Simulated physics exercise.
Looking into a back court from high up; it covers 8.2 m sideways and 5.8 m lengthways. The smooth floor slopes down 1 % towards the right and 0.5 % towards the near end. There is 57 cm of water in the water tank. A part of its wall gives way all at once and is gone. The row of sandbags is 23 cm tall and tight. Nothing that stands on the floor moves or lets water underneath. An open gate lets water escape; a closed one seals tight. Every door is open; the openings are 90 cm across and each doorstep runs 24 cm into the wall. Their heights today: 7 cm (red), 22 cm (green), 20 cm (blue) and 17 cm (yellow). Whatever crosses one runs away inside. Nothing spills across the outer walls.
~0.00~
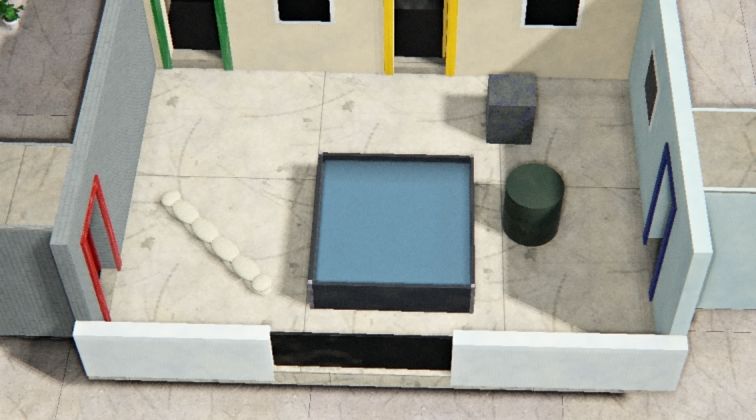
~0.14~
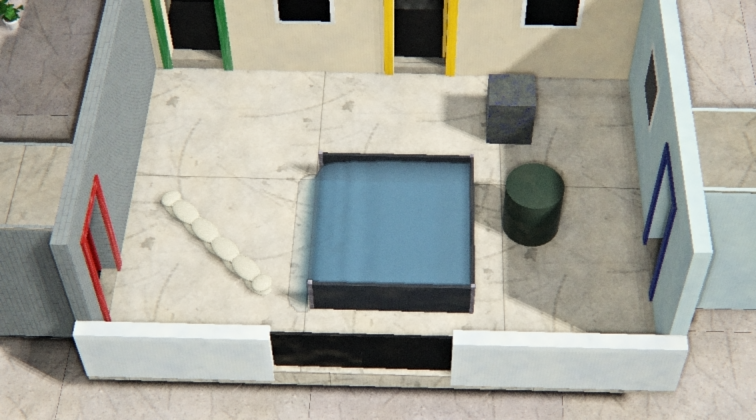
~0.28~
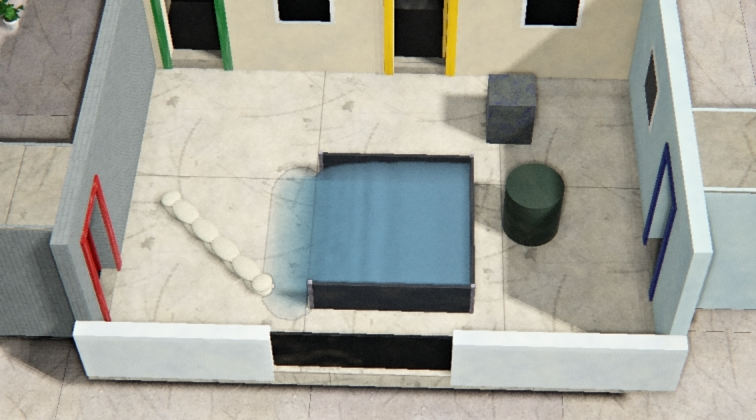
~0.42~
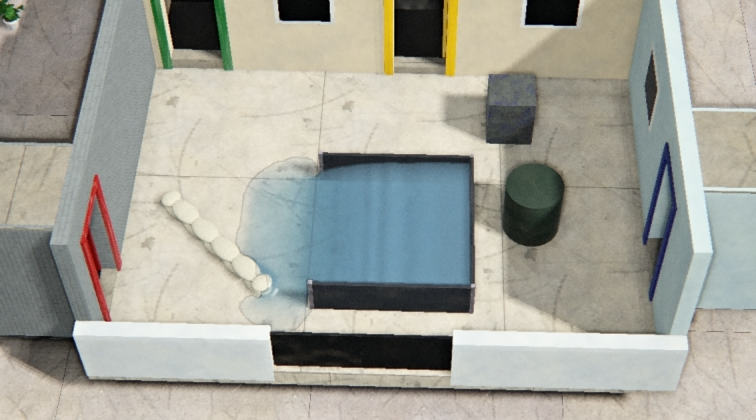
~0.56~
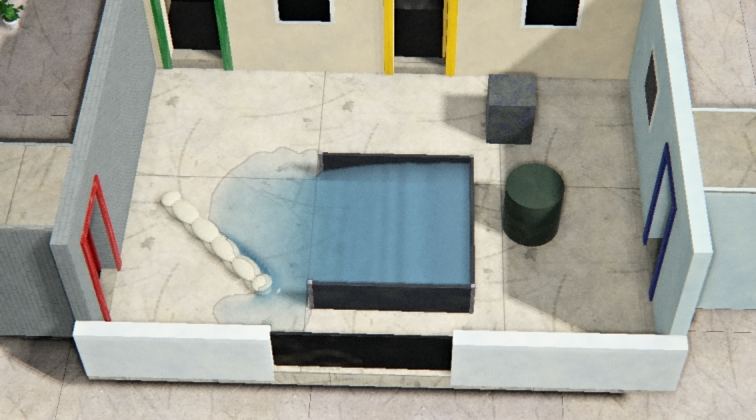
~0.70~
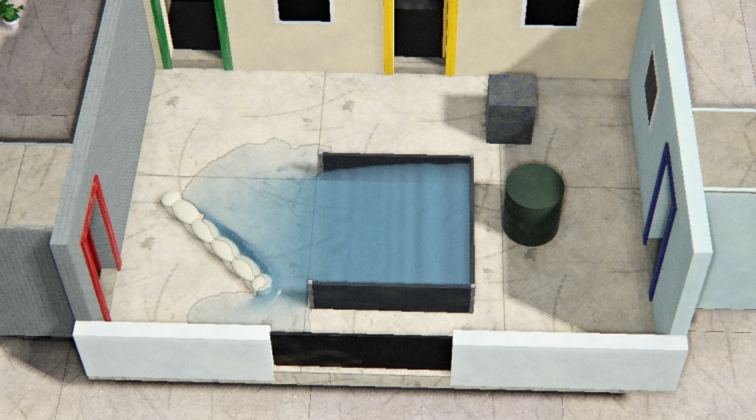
To begin with, a dark-walled tank of still blue water stands in a walled court beside a green drum and a dark block. Its left side vanishes and water pours out leftward across the pale floor, then reaches the slanting row of white lumps and spreads around its near end and toward the back.
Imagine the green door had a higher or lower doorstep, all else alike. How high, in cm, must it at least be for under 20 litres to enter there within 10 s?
Close to 34 cm is just enough.
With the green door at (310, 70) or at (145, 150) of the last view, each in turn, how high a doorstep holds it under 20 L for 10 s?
About 9.0 and 24 cm.
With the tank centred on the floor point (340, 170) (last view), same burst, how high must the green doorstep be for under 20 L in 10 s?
About 34 cm.
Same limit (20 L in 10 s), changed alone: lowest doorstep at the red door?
Roughly 11.0 cm at red.
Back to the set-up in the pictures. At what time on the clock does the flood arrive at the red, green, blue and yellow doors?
Red 2.0 s, green 2.0 s, blue 7.5 s, yellow 3.6 s.
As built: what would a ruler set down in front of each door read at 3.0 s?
In cm: Red 15, green 39, blue 0, yellow 0.
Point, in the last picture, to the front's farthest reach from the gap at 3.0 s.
Near (157, 68).
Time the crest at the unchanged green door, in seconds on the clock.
Near 2.8 s.
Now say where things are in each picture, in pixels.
The first frame shows the water tank at (394, 221) is whole and still, 57 cm deep; the green door at (192, 27) is dry.
In the second frame, water pours out at (319, 233) and has run 0.3 m, to (295, 302); about 8 cm deep outside, 57 cm at the back.
In the third frame, the gap is at (319, 235), the front 0.7 m out at (268, 298); the back of the water tank holds 57 cm.
In the fourth frame, the front is at (241, 256), 1.2 m from the gap at (319, 235); 3.0 m2 of floor is wet, 57 cm left at the back.
In the fifth frame, the front is at (214, 230), 1.7 m from the gap at (319, 236); 4.2 m2 of floor is wet, 57 cm left at the back.
In the sixth frame, the front is at (184, 202), 2.2 m from the gap at (319, 236); 5.4 m2 of floor is wet, 57 cm left at the back; 2.1 m in a straight line remain to the green door at (192, 27).
After 1.4 s water covers 25 % of the floor, deepest (36 cm) near (270, 276); it has not reached the green door.
After 3.0 s water covers 45 % of the floor, deepest (42 cm) near (178, 69); 39 cm at the green door, 39 litres in over its 22 cm doorstep.
After 10.0 s water covers 95 % of the floor, deepest (16 cm) near (651, 347); 4 cm at the green door, 121 litres in over its 22 cm doorstep.
At the green door as built, the water arrived by 2.1 s and peaked near 39 cm at 2.8 s.
With a doorstep of 31 cm, 34 litres would have come in within the 10 s; with 42 cm, 2 litres. So under 20 litres takes about 34 cm.
